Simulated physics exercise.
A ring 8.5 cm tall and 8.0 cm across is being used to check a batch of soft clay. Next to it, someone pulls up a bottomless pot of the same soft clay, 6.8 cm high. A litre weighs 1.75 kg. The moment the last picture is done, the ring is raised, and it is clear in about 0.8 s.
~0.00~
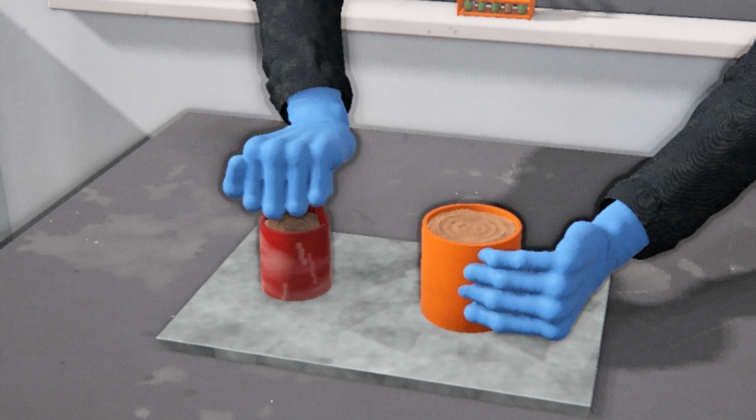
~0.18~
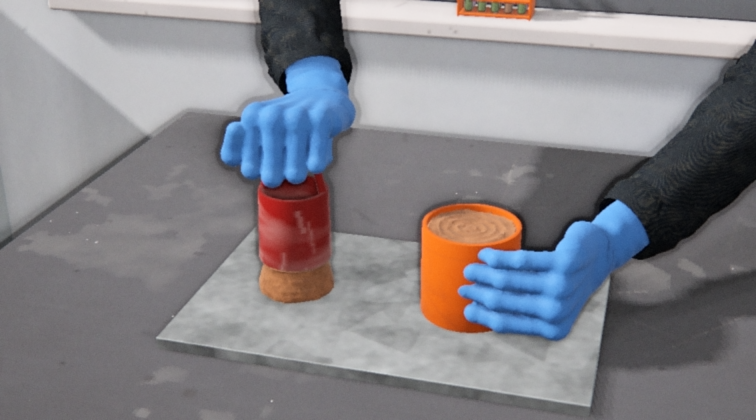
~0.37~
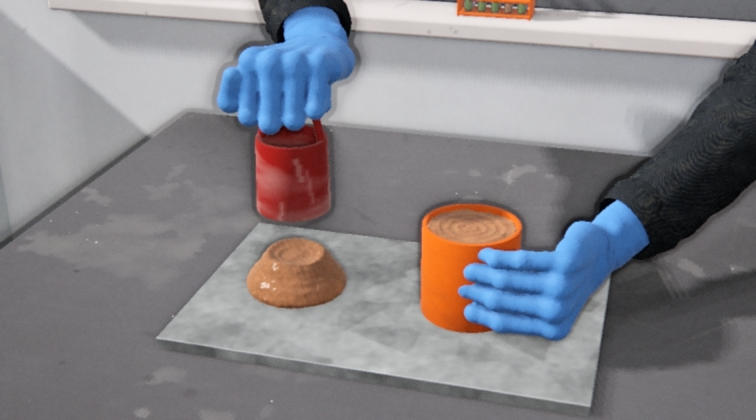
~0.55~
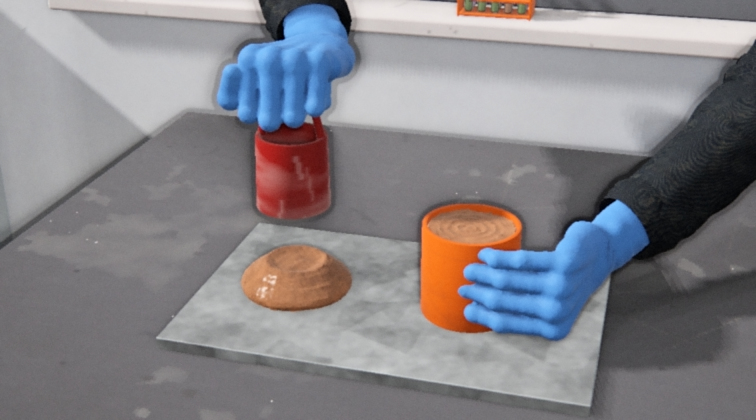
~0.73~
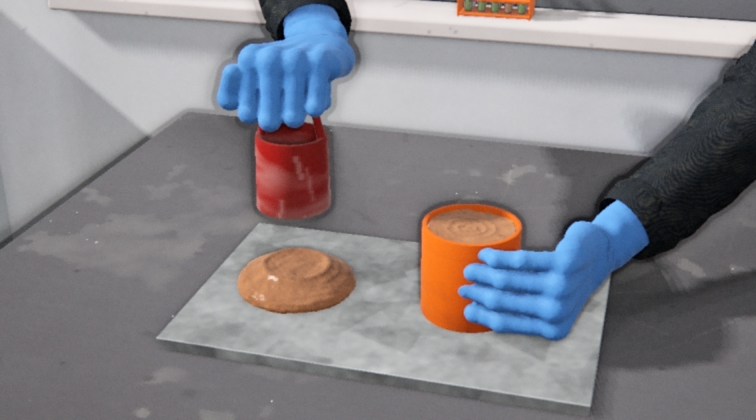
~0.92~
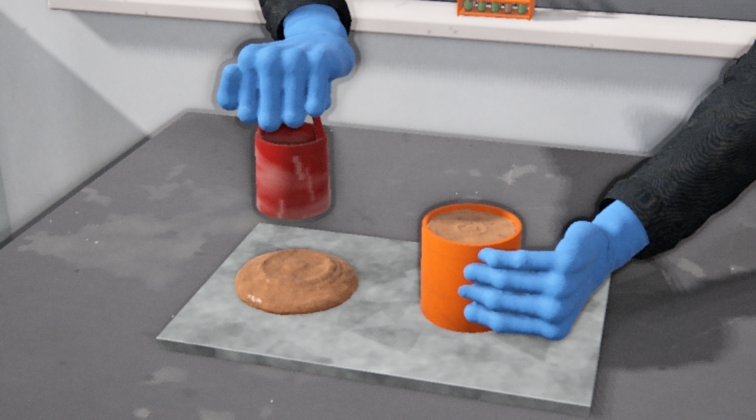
A blue-gloved hand lifts a red, bottomless pot straight up off a gray slab, uncovering a mound of soft brown clay, then holds the pot above it. The mound sinks and spreads into a low, wide heap, while another gloved hand rests against a filled orange ring on the right, which stays put.
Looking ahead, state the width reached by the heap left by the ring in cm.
Some 19.9 cm.
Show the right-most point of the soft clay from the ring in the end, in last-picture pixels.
Location: About (577, 317).
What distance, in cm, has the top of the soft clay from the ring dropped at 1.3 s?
Looks like some 3.0 cm to me.
By 1.1 s, the ring is up 1.7 cm; the soft clay has come down 0.4 cm to 8.1 cm and is 9.1 cm wide.
By 1.3 s, the ring is up 5.0 cm; the soft clay has come down 3.1 cm to 5.4 cm and is 13 cm wide.
By 1.5 s, the ring is up 8.4 cm; the soft clay has come down 4.8 cm to 3.7 cm and is 15 cm wide.
By 1.8 s, the ring is clear; the soft clay has come down 5.7 cm to 2.8 cm and is 17 cm wide.
By 4.8 s, at rest, the ring is clear; the soft clay has come down 6.3 cm to 2.2 cm and is 20 cm wide.
